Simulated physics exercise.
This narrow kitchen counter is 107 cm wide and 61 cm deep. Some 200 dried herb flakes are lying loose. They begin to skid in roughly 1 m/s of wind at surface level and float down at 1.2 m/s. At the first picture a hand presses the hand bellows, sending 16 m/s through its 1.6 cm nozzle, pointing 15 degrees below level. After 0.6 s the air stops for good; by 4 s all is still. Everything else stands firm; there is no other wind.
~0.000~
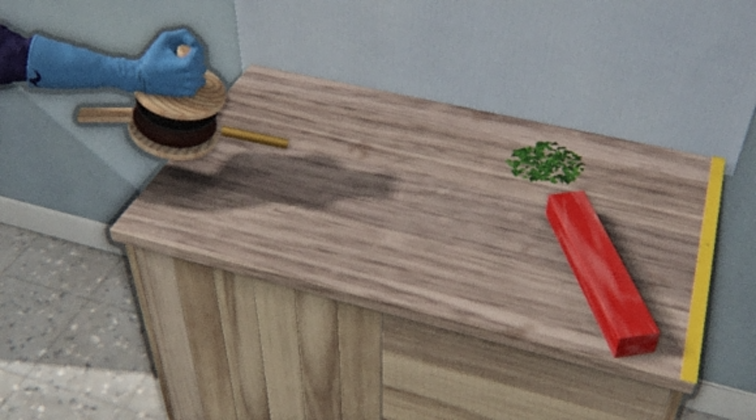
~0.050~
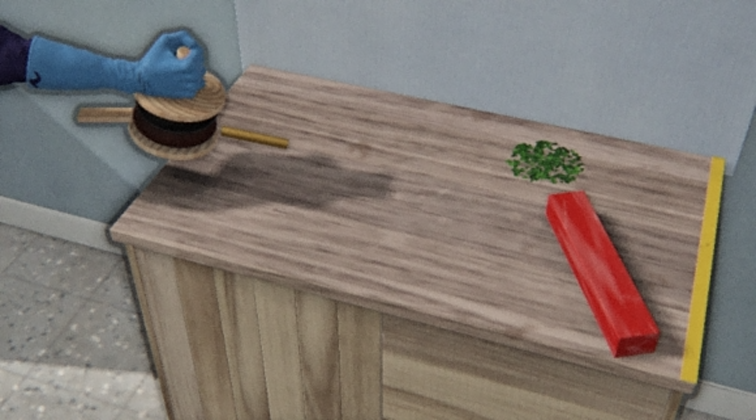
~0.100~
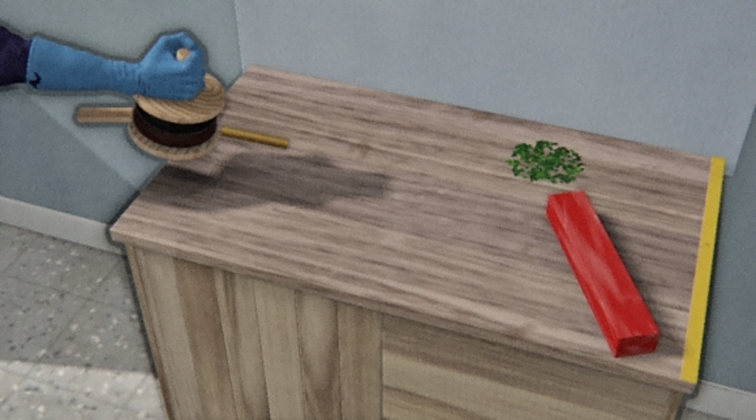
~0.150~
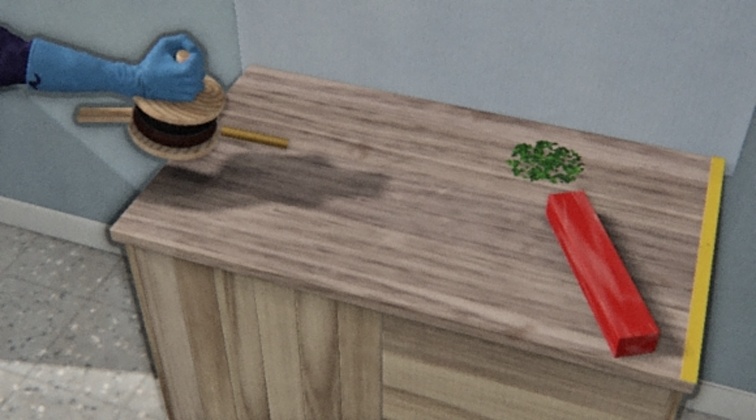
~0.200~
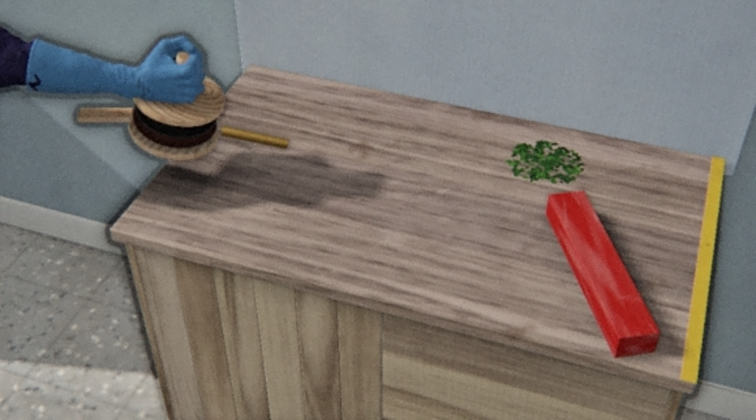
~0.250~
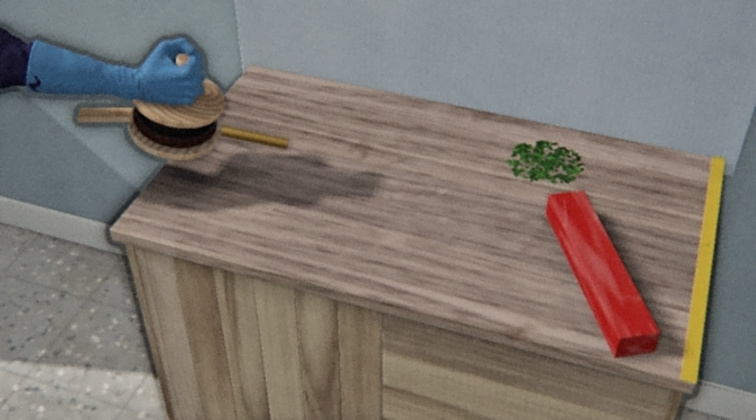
A blue-gloved hand grips the round wooden hand bellows at the left end of a wood-grain counter and presses it slightly, its slim nozzle pointing right. Through to the end, the small patch of green herb flakes, the red plank and the yellow edge on the right all stay still.
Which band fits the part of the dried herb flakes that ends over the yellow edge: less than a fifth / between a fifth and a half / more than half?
By then over half are over the yellow edge.
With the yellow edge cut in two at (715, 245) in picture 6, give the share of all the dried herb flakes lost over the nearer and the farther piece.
Some 0 % nearer, 100 % farther.
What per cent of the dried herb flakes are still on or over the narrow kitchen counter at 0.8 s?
About 20 %.
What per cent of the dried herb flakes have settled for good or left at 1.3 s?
Some 100 per cent.
After 0.8 s the count stands so, 77 % are over the yellow edge; the middle of those left on the top is near (710, 153).
After 1.3 s the count stands so, 100 % are over the yellow edge.
After 2.2 s the count stands so, 100 % are over the yellow edge.
After 4.0 s, at the end, 100 % are over the yellow edge.
